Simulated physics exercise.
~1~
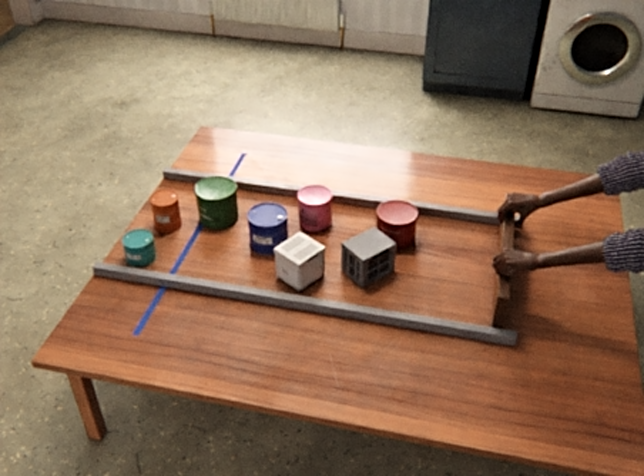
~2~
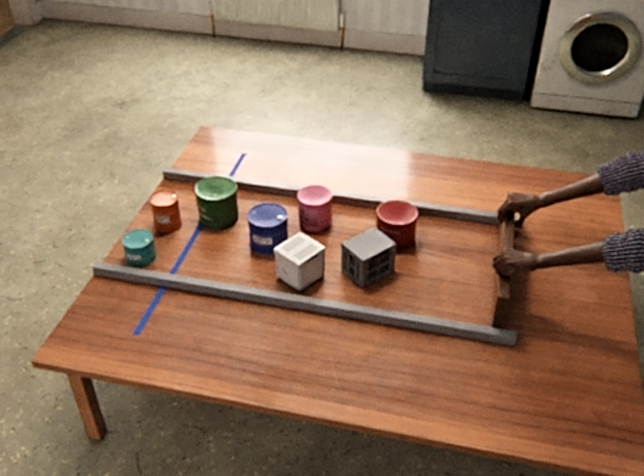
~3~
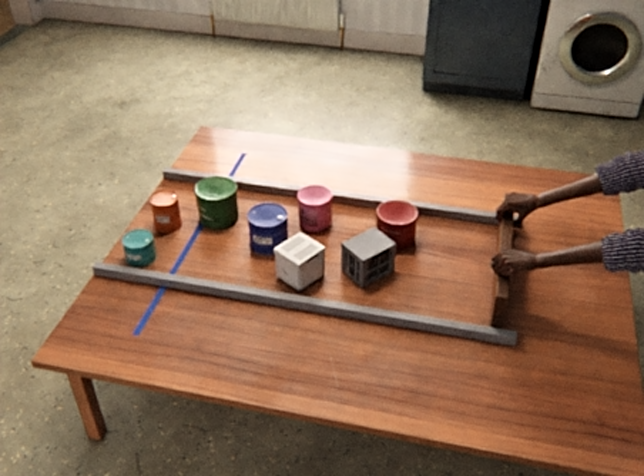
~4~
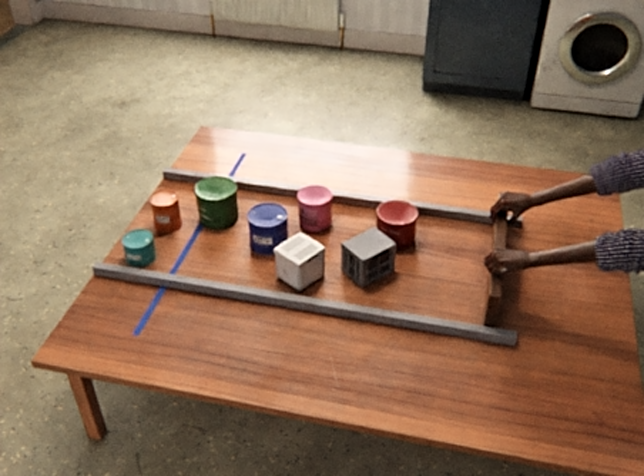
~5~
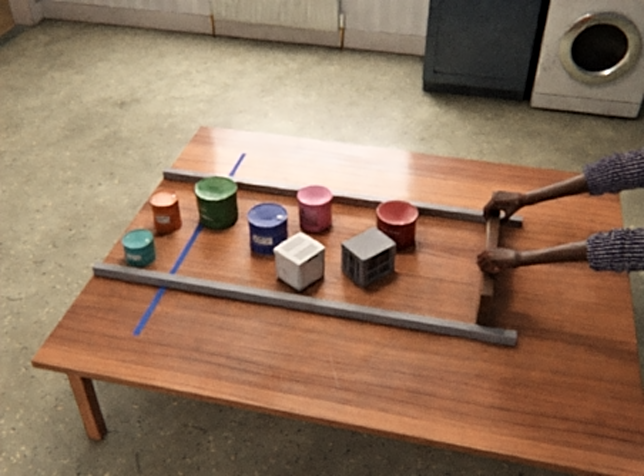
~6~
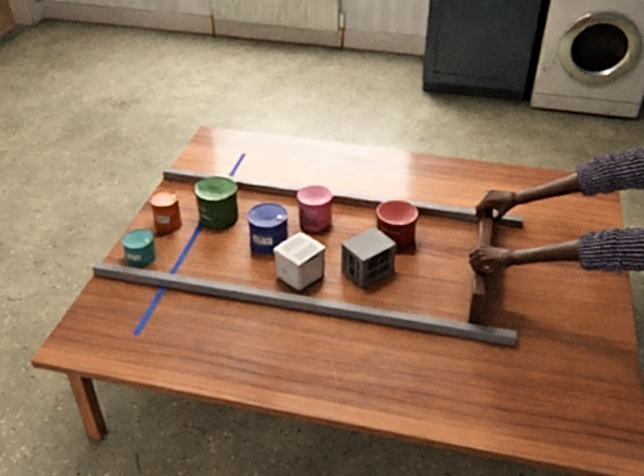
Two hands sliding a wooden plank slightly left between rails on a table, while the coloured tubs and two boxes stay still.
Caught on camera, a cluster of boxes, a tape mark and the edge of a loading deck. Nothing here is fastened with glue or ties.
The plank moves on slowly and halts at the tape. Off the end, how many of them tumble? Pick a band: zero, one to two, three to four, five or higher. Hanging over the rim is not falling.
Band: One to two.
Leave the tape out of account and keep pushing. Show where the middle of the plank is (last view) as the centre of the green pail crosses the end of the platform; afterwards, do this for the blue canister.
Around (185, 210) first and around (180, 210) second.
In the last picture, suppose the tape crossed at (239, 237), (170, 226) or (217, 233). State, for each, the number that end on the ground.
In order: 0, 4 and 0.
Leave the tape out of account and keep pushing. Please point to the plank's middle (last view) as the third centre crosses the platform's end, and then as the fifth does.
At (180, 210) for the third, at (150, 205) for the fifth.
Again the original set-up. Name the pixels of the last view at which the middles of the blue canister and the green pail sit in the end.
Looks like one lands around (138, 224), and the other around (148, 199).
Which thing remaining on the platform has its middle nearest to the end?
The green pail is the one.
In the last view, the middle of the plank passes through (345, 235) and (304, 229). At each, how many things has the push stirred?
4 at one spot and 5 at the other.
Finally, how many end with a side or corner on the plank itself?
The answer is 3.
A little later, none off yet; turquoise canister at rest near (139, 248); orange canister at rest near (166, 212); green pail at rest near (217, 203).
When it is over, the number that fall off is one or two; down, orange canister.
